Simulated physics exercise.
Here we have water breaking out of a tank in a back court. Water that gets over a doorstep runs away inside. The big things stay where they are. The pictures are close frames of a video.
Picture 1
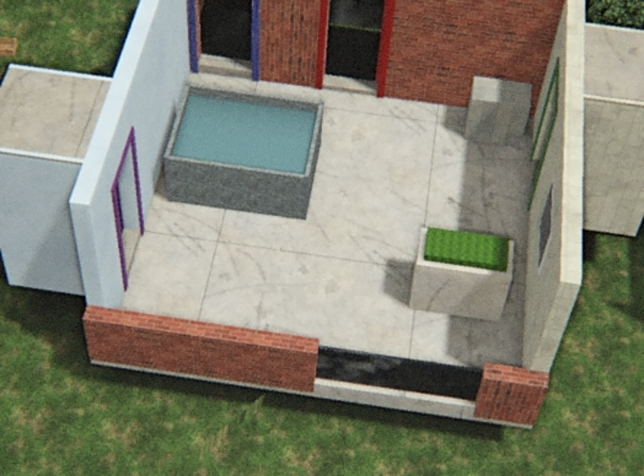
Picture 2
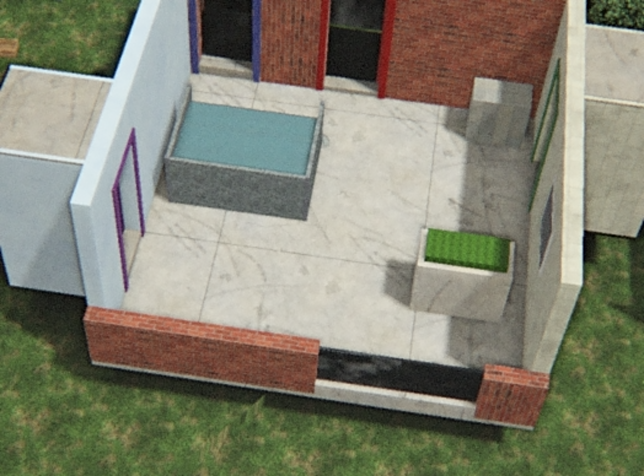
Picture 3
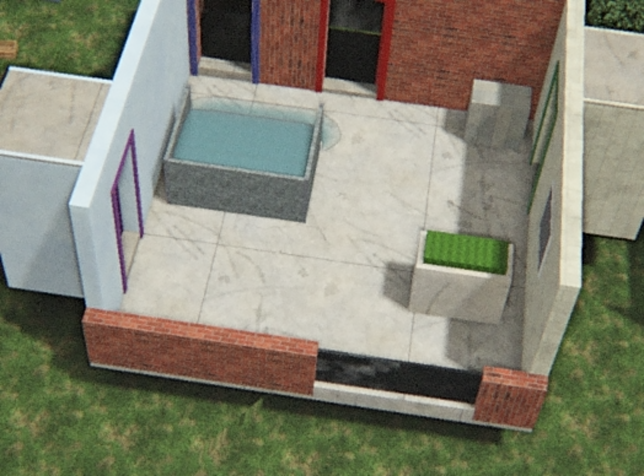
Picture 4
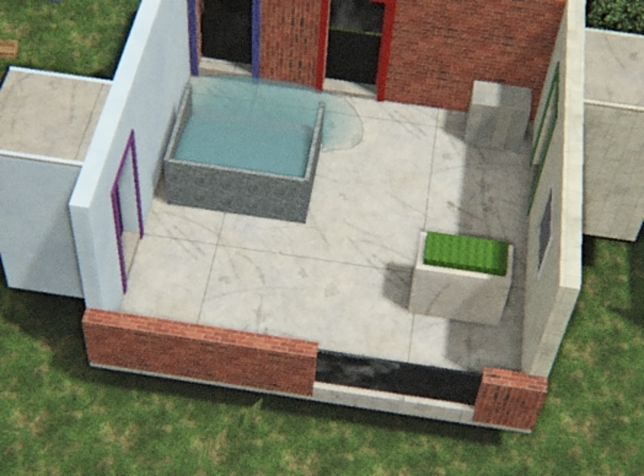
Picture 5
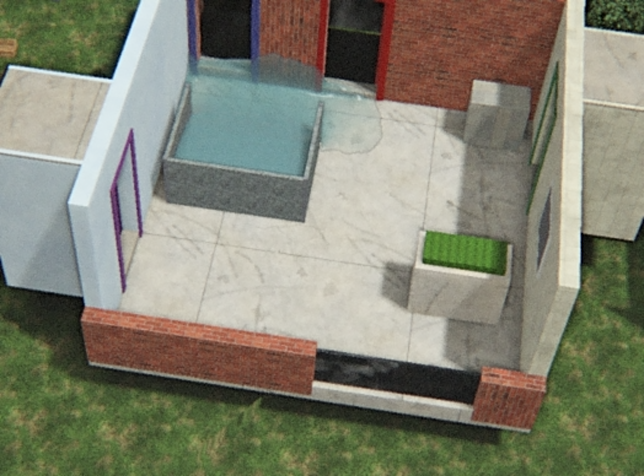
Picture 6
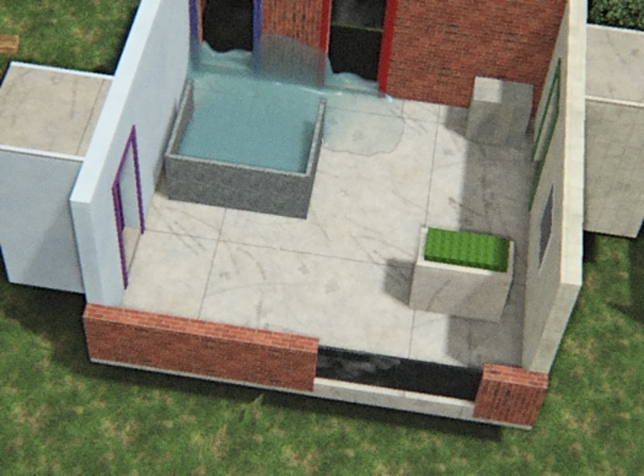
The clip opens on still blue water filling a grey tank in a walled back court, near a planter with green growth. The water level drops as water pours out on the tank's far side, spreads across the pale paving to the right, and washes against the brick wall and doorways behind.
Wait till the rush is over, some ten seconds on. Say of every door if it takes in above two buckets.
The purple door stays under that; the blue door takes more than that; the green door takes more than that; the red door takes more than that.
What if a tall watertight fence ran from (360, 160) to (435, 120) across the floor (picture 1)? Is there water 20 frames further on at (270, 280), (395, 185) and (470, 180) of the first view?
As listed: No water, flooded, wet.
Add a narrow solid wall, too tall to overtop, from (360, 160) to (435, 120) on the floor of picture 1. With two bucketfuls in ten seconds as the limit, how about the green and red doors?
My reading: Green lets less in, red passes that mark.
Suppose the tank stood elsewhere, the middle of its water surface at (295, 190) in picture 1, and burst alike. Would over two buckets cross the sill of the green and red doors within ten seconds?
In short: Green is under, red passes that mark.
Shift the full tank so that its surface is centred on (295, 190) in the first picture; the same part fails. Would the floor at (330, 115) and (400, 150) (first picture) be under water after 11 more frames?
In that order: Covered, awash.
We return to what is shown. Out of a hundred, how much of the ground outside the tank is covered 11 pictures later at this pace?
I make it 35 per cent.
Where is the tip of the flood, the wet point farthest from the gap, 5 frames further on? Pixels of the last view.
Roughly at (518, 121).
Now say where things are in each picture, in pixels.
The first picture shows still water in the water tank at (246, 133).
In the second picture, water pours out on the water tank's far side and has run to (325, 145).
In the third picture, the front is at (335, 131), out from the gap on the water tank's far side.
In the fourth picture, water pours out on the water tank's far side and has run to (189, 82).
In the fifth picture, water pours out on the water tank's far side and has run to (370, 101).
In the sixth picture, water pours out on the water tank's far side and has run to (401, 102).
A moment on, water covers 20 % of the floor; the purple door not reached, the blue door far over two buckets in, the green door not reached, the red door far over two buckets in.
Next, water covers 35 % of the floor; the purple door not reached, the blue door far over two buckets in, the green door wet at the sill, nothing in, the red door far over two buckets in.
Then, water covers 55 % of the floor; the purple door wet at the sill, nothing in, the blue door far over two buckets in, the green door under two buckets in, the red door far over two buckets in.
Later, water covers 85 % of the floor; the purple door wet at the sill, nothing in, the blue door far over two buckets in, the green door over two buckets in, the red door far over two buckets in.
In the end, water covers 100 % of the floor; the purple door wet at the sill, nothing in, the blue door far over two buckets in, the green door over two buckets in, the red door far over two buckets in.
